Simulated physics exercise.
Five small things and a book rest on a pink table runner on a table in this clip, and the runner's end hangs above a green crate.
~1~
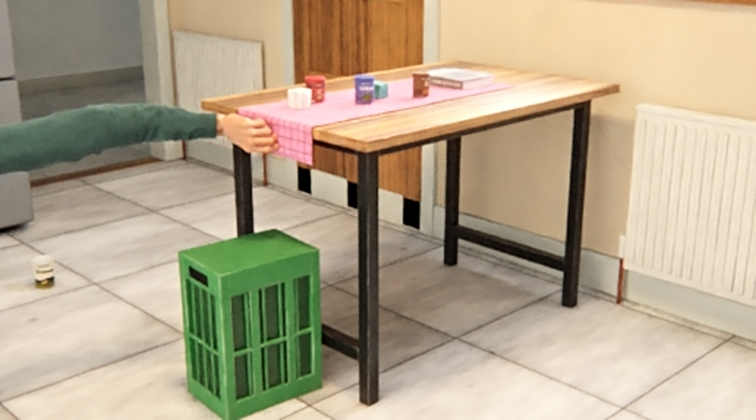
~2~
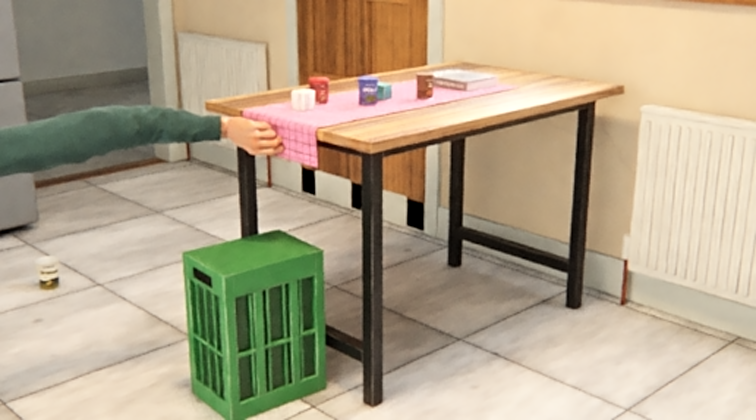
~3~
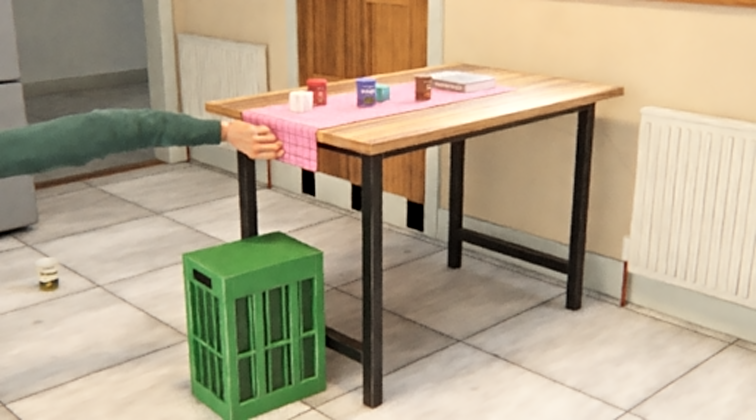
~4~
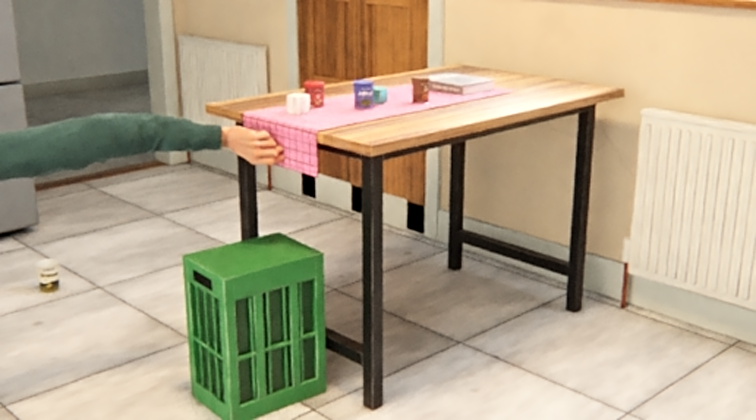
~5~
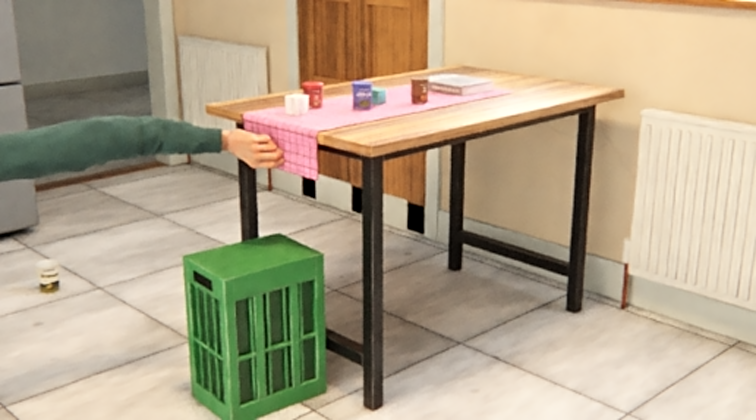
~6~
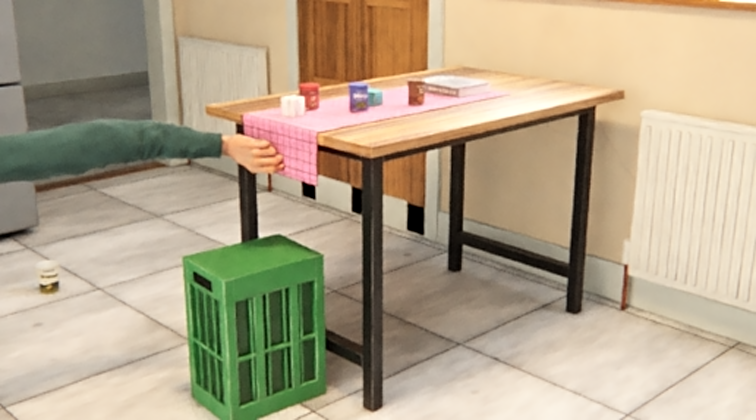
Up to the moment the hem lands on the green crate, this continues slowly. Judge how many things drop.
Dropped things in total: Two.
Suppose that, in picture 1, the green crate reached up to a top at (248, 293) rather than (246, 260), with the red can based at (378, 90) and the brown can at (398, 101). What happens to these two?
Red can stays, brown can stays.
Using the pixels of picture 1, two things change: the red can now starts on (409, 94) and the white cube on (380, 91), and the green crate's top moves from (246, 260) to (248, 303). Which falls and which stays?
The red can? Safe. The white cube? Safe.
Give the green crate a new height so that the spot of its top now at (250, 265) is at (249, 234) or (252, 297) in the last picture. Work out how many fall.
Going over the edge would be 1 and 3.
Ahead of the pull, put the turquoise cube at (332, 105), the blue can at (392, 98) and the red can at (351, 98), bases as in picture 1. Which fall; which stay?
Here's the result: The turquoise cube leaves the top, the blue can remains in place and the red can remains in place.
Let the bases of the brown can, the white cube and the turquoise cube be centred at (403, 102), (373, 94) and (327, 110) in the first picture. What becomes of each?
First the brown can: It is still up there. Next the white cube: It is still up there. Last the turquoise cube: It ends off the top.
Soon after, hem near (280, 208); white cube gone.
Then, hem near (280, 234); white cube gone.
Further on, hem on the crate; white cube and red can gone.
At rest, hem on the crate; white cube and red can gone. The table loses two.
